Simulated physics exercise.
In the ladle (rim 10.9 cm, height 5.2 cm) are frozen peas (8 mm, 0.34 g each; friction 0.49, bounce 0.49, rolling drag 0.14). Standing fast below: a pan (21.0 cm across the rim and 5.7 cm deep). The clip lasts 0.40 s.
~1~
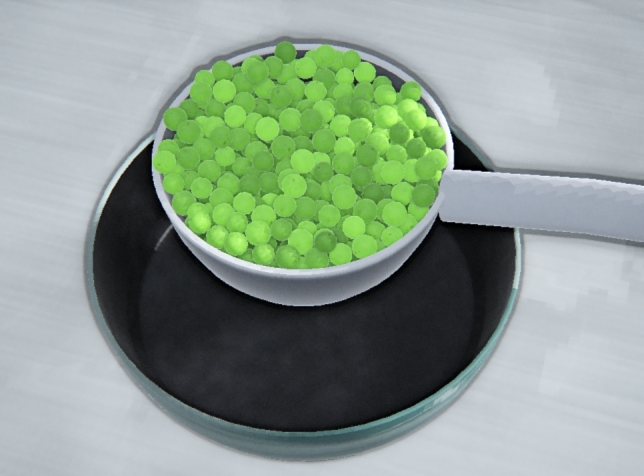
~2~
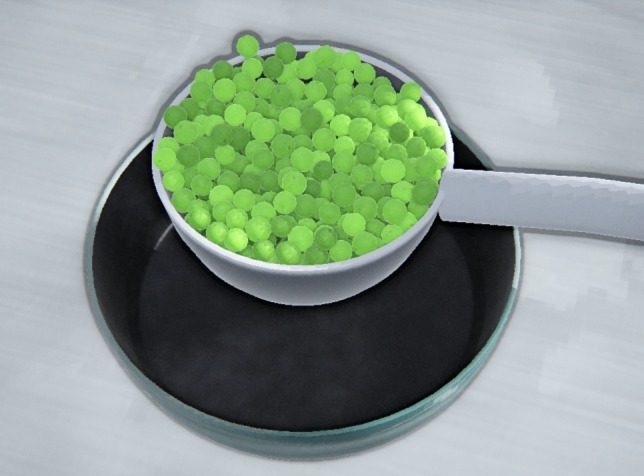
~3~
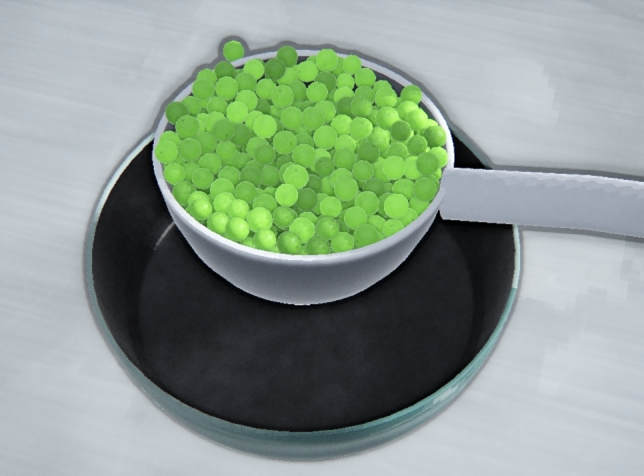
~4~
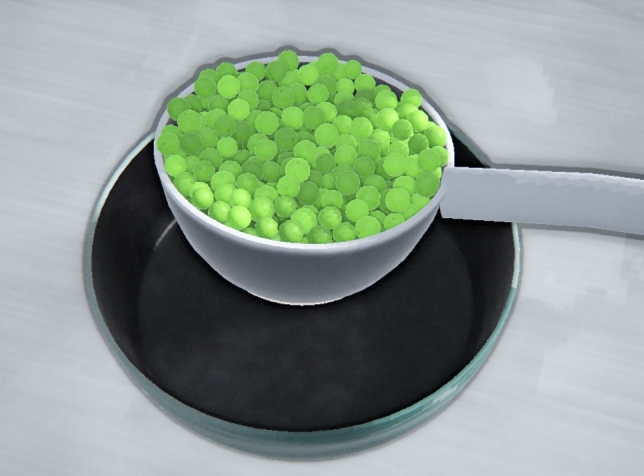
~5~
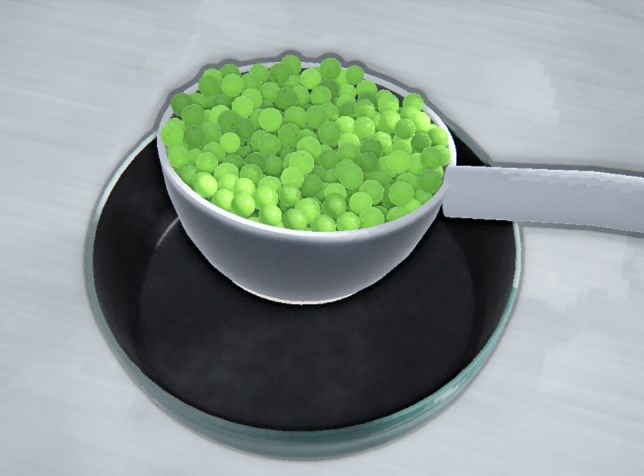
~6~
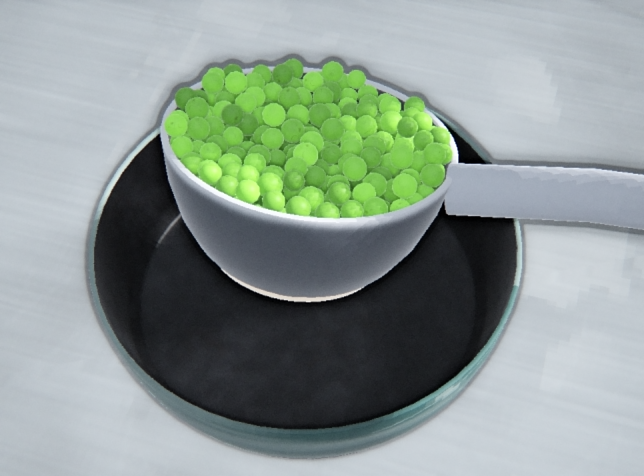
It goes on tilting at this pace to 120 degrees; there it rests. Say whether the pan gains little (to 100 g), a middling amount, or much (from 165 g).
Load: Large.
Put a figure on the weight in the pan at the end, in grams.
About 220 g.
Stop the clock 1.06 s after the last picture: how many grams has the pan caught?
Some 80 g.
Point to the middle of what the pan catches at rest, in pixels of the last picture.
Near (348, 272).
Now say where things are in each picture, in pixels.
Ladle at (308, 283); tilt 0 degrees; top of the load at (315, 61); pan at (304, 237), in the first picture.
Ladle at (306, 280); tilt 2 degrees; top of the load at (337, 62), in the second picture.
Ladle at (301, 271); tilt 6 degrees; low side back; top of the load at (316, 67), in the third picture.
Ladle at (298, 261); tilt 11 degrees; low side back; top of the load at (258, 71), in the fourth picture.
Ladle at (298, 249); tilt 15 degrees; low side back; top of the load at (230, 75), in the fifth picture.
Ladle at (298, 236); tilt 20 degrees; low side back; top of the load at (233, 75); pan at (305, 234), in the sixth picture.
Then, 0.58 s after the last picture, tilt 54 degrees; 1 g in the pan, ladle holds 100 %.
Then, 1.06 s after the last picture, tilt 82 degrees; 85 g in the pan, ladle holds 55 %.
Then, 1.50 s after the last picture, tilt 108 degrees; 202 g in the pan, ladle holds 5 %.
Then, 1.92 s after the last picture, tilt 120 degrees; 219 g in the pan, ladle holds 0 %.
In the end, 219 g in the pan, ladle holds 0 %.
